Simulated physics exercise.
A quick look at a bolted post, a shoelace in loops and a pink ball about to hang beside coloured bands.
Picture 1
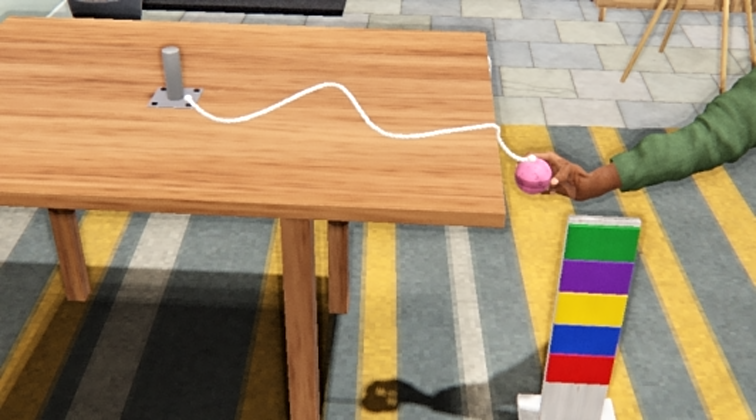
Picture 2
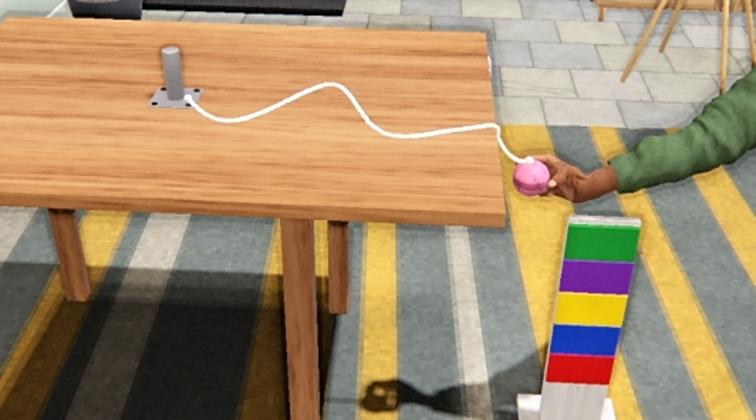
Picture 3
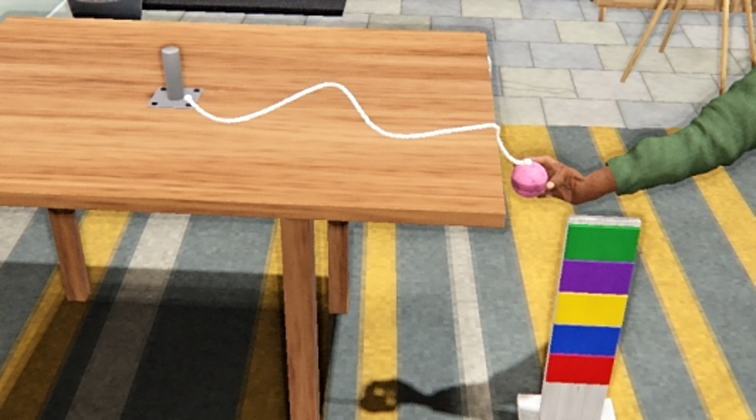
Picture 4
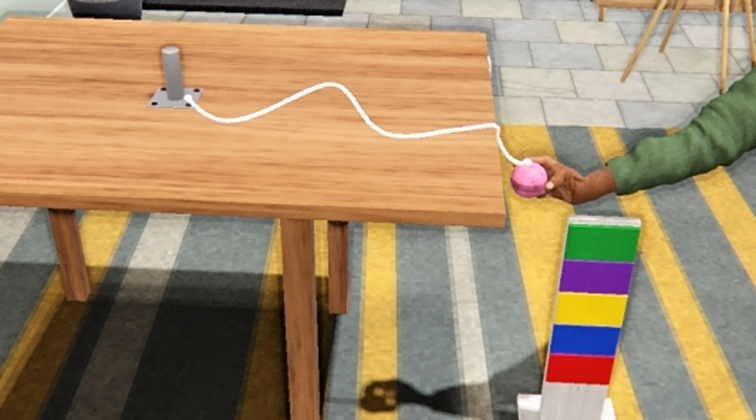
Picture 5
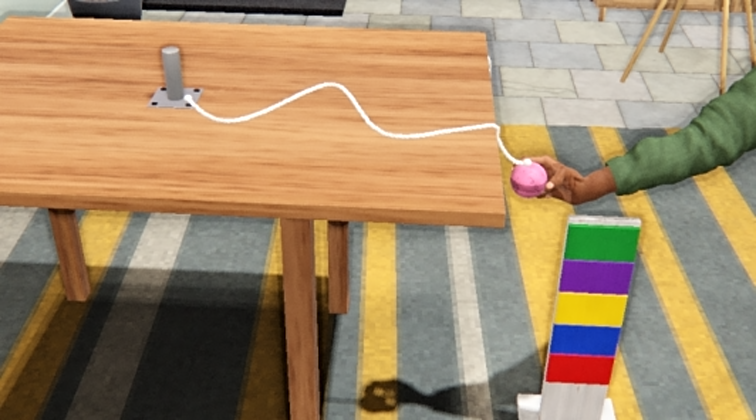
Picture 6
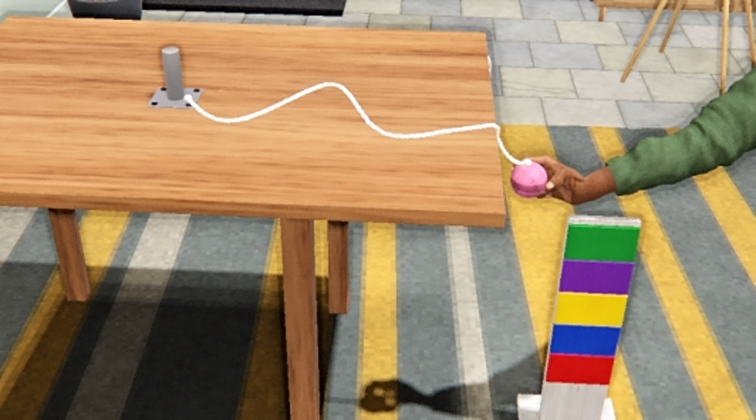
A room with a striped grey, yellow and white floor and pale paving behind is seen from slightly above, in a fixed view. A white cord runs in loose curves from a grey post on a wooden table to a pink ball held by a green-sleeved arm at right, above an upright board banded green, purple, yellow, blue and red. The hand shifts the ball very slightly left and down, then keeps still.
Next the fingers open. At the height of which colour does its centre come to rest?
The shoelace holds its middle at yellow.
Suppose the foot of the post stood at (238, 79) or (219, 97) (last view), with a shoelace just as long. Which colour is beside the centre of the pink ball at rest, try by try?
It would be blue; blue.
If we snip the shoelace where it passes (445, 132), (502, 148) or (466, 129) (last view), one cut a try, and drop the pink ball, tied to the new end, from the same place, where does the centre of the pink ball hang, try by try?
Near (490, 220), (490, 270) and (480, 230).
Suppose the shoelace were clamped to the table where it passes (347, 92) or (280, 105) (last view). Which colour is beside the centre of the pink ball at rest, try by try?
One after the other, green; purple.
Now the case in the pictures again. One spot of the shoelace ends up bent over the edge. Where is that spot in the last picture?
At (371, 125), roughly.
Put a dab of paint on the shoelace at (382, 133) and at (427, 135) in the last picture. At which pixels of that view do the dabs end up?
At (495, 142), then (493, 182).
Soon after, ball near (481, 277); level with purple.
After that, ball near (483, 301); level with yellow.
In the end, ball near (482, 300); level with yellow. At yellow.
